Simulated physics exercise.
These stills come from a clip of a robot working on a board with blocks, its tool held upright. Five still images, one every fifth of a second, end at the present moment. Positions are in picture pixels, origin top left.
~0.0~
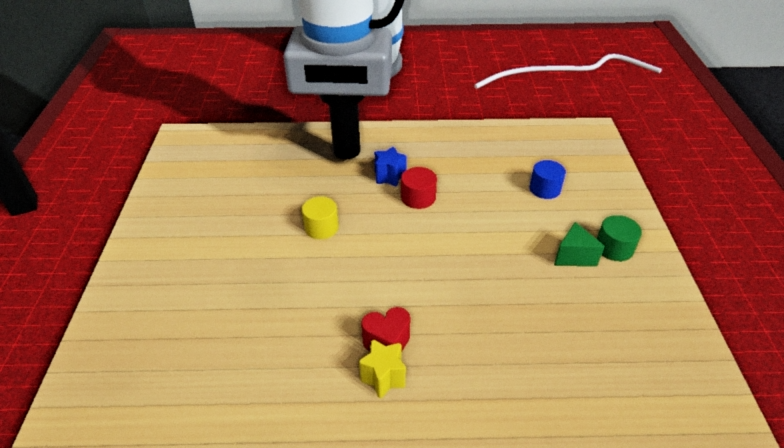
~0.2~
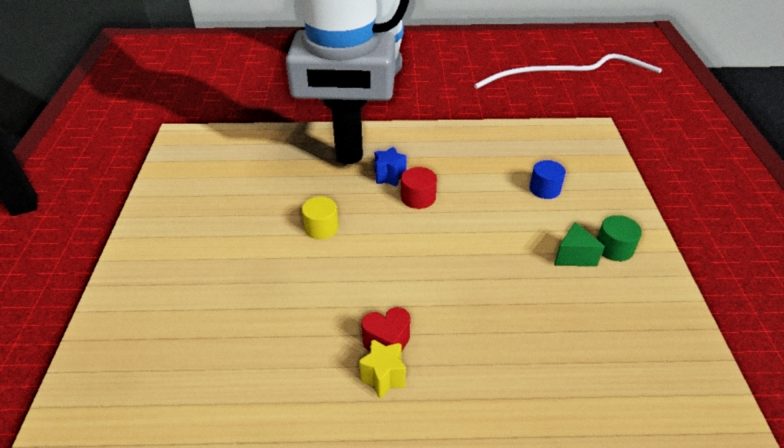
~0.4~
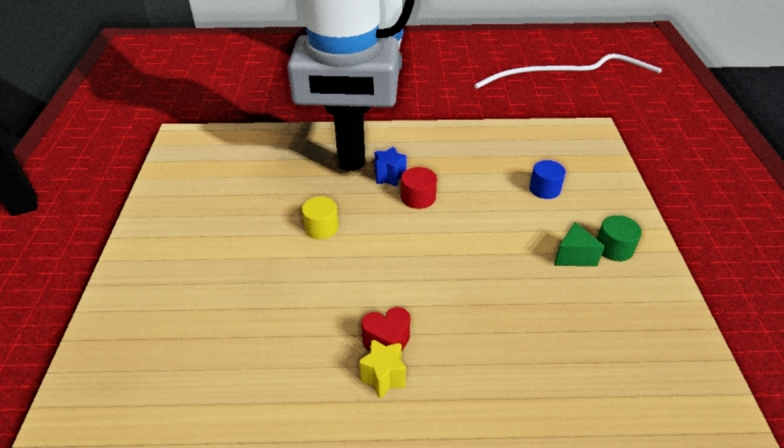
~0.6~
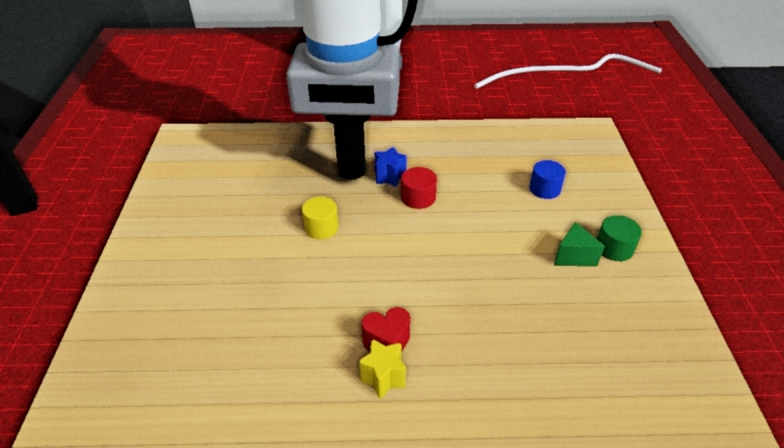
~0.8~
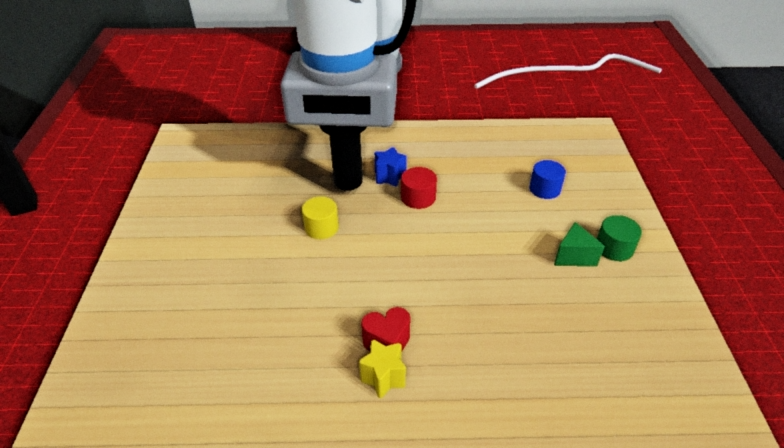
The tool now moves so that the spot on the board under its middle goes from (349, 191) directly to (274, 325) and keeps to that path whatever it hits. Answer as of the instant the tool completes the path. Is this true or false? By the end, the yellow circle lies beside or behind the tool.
Answer: True.
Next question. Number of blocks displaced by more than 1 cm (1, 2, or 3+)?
Once the path ends, one block will have shifted.
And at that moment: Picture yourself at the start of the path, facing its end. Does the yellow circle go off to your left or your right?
Toward the right.
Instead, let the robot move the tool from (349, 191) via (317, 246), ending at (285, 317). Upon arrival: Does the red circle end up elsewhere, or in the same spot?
My prediction: It remains in place.
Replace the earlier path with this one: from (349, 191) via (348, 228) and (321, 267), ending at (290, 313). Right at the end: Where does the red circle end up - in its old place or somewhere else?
Right where it was.
What follows on the original path. One third of the way, tool at (326, 220); yellow circle at (301, 228).
Two thirds of the way, tool at (301, 265); yellow circle at (262, 261).
At the end, tool at (271, 316); yellow circle at (251, 268); blue star unmoved.
